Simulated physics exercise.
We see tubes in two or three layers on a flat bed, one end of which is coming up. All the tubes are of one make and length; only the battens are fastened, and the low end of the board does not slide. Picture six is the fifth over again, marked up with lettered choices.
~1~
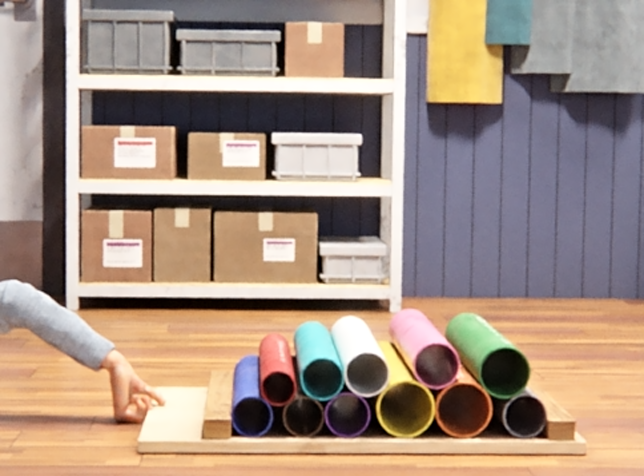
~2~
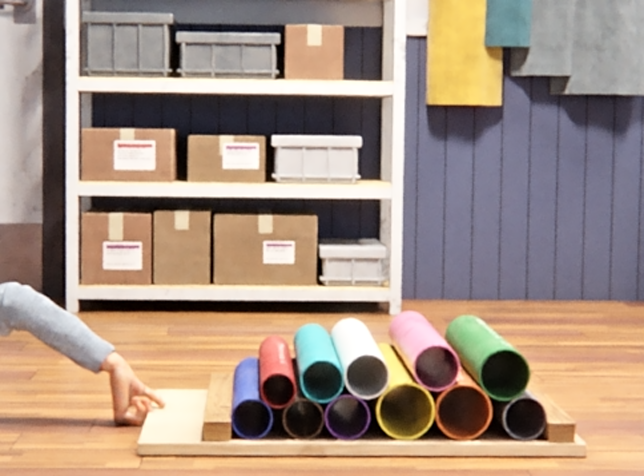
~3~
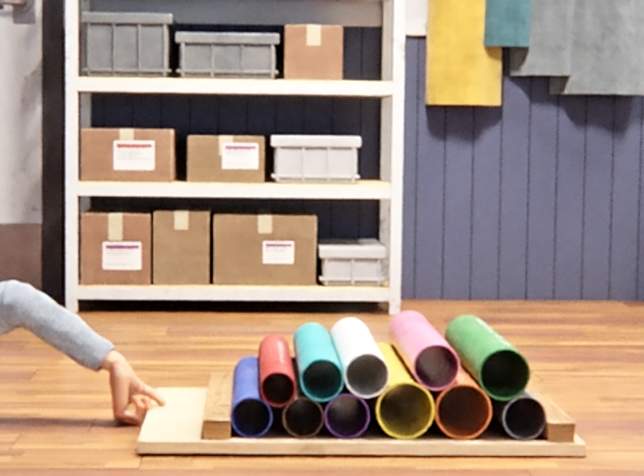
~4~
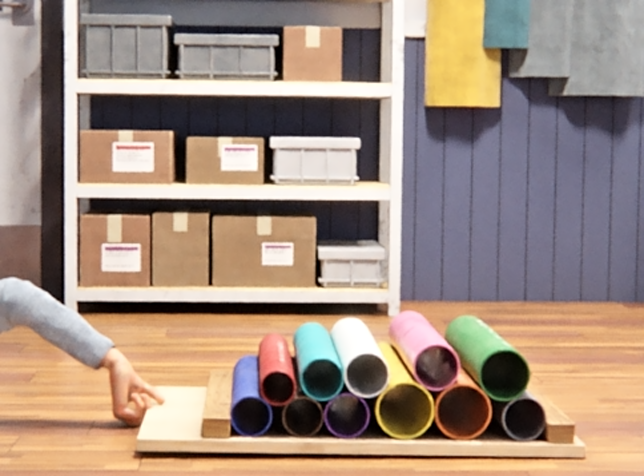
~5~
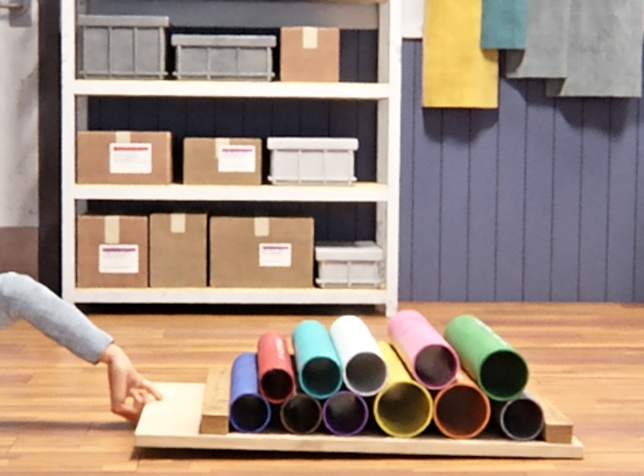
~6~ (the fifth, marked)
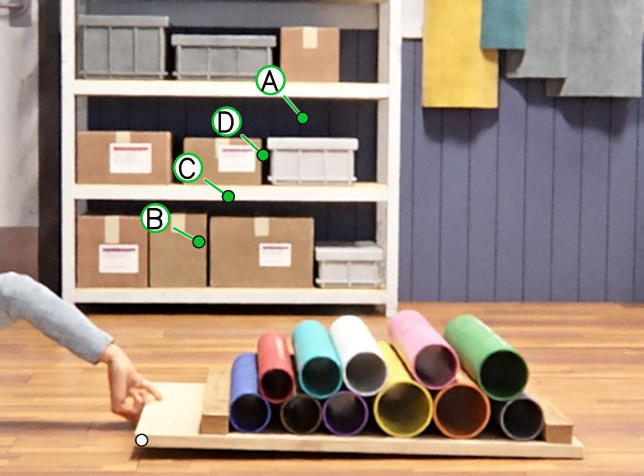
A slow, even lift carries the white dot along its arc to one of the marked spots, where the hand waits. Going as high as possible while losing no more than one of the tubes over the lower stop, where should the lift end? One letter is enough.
The answer is mark B.
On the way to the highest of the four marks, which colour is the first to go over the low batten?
The green one.
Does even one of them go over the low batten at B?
Yes, at B.
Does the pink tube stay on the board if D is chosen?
No, with D.
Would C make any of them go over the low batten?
At C: Yes.
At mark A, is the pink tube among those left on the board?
The pink tube: No.
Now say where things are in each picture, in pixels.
Board (354, 408); blue tube (252, 416); brown tube (304, 417), in the first picture.
Brown tube (304, 419); purple tube (347, 417), in the second picture.
Board (354, 410); blue tube (252, 417); brown tube (303, 417); green tube (504, 374), in the third picture.
Board (353, 410); blue tube (251, 416); brown tube (303, 417), in the fourth picture.
Board (351, 408); blue tube (250, 413); brown tube (301, 414), in the fifth picture.
On the marked copy, A at (303, 118); B at (199, 242); C at (228, 197); D at (263, 155); the white dot at (142, 440).
Following B. Soon after the start, board at 17°.
Later, board at 28°.
In the end, board at 28°, one over the low batten (green).
As for the rest, A five over the low batten; C five over the low batten; D five over the low batten.
